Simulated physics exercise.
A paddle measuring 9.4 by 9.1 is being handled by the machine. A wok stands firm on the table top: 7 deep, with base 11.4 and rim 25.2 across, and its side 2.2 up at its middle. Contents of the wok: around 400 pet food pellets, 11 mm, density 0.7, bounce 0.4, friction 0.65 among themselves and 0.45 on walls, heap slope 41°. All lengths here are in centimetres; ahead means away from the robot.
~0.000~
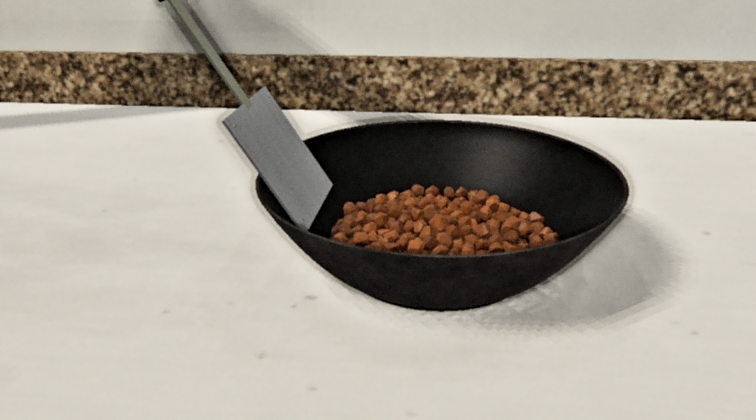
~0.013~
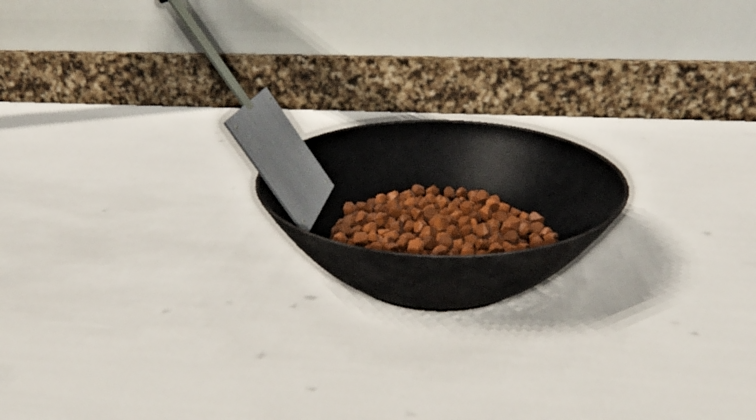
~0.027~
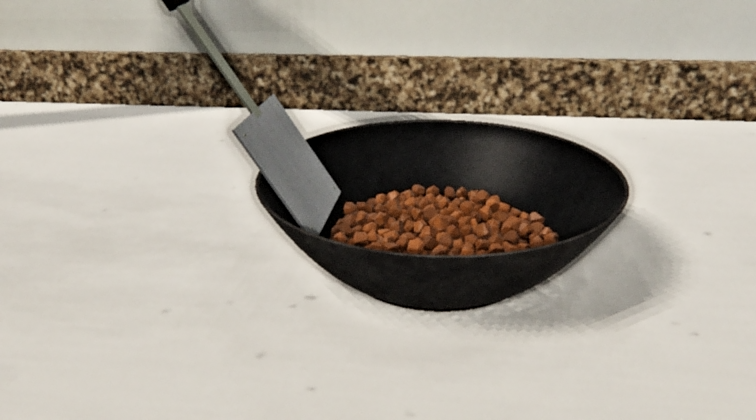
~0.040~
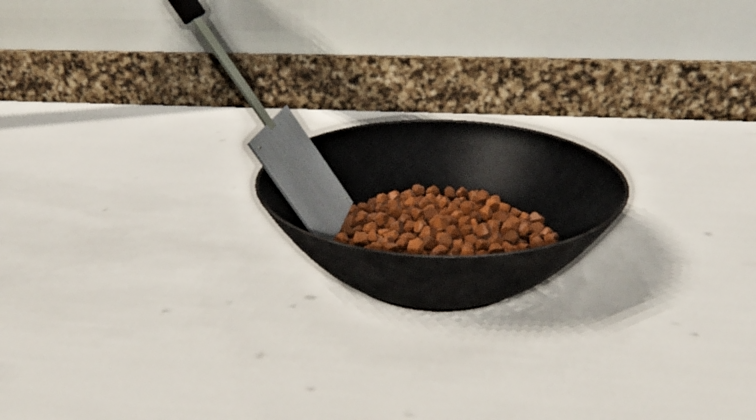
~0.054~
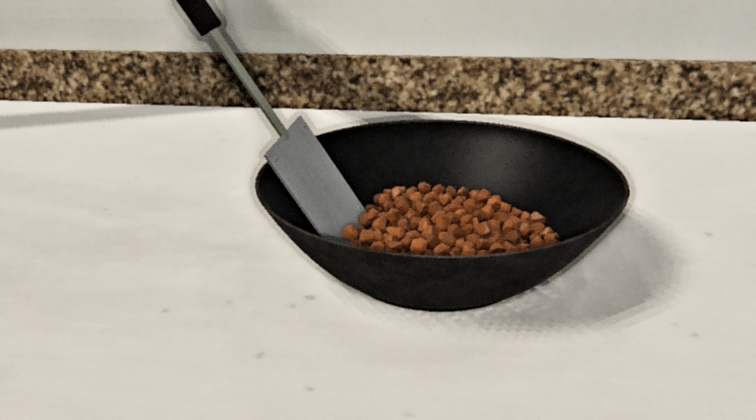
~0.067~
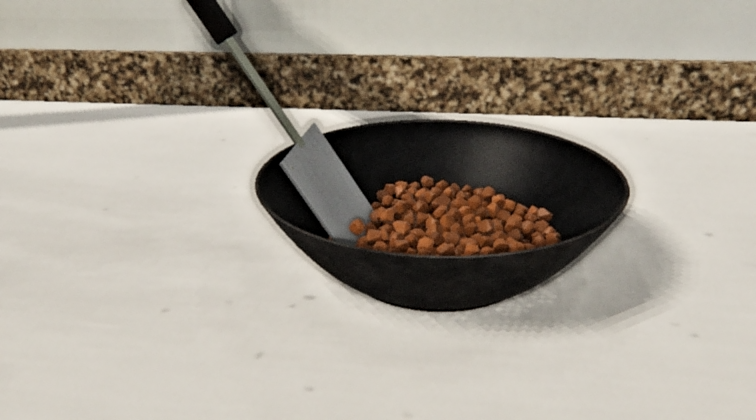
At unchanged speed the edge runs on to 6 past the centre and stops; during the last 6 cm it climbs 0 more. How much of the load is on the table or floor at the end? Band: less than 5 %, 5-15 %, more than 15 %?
5-15 %.
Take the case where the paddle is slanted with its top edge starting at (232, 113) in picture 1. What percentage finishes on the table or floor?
Spill: Approx. 15 per cent.
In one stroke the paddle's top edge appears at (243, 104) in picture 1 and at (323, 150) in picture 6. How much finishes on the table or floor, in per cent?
I'd put it at roughly 25 per cent.
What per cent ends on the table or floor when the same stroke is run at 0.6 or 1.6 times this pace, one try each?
Near 10 and near 25 percent respectively.
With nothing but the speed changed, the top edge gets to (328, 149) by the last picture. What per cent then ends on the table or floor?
That share would be about 25 percent.
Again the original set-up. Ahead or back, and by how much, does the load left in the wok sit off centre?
Ahead, by around 5.5 cm.
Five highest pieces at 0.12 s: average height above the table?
They are near 7 cm up.
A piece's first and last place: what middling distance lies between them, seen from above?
I'd put it at close to 6 centimetres.
After 0.12 s, sloping 58°, highest piece 9 above the table; 404 in the wok.
After 0.16 s, sloping 58°, highest piece 17 above the table; 401 in the wok, 3 on the blade or in flight.
After 0.39 s, sloping 58°, highest piece 26 above the table; 363 in the wok, 34 on the table or floor, 7 on the blade or in flight.
After 1.44 s, sloping 58°, highest piece 8 above the table; 363 in the wok, 41 on the table or floor.
At rest, 363 in the wok, 41 on the table or floor. That is 10 % on the table or floor.
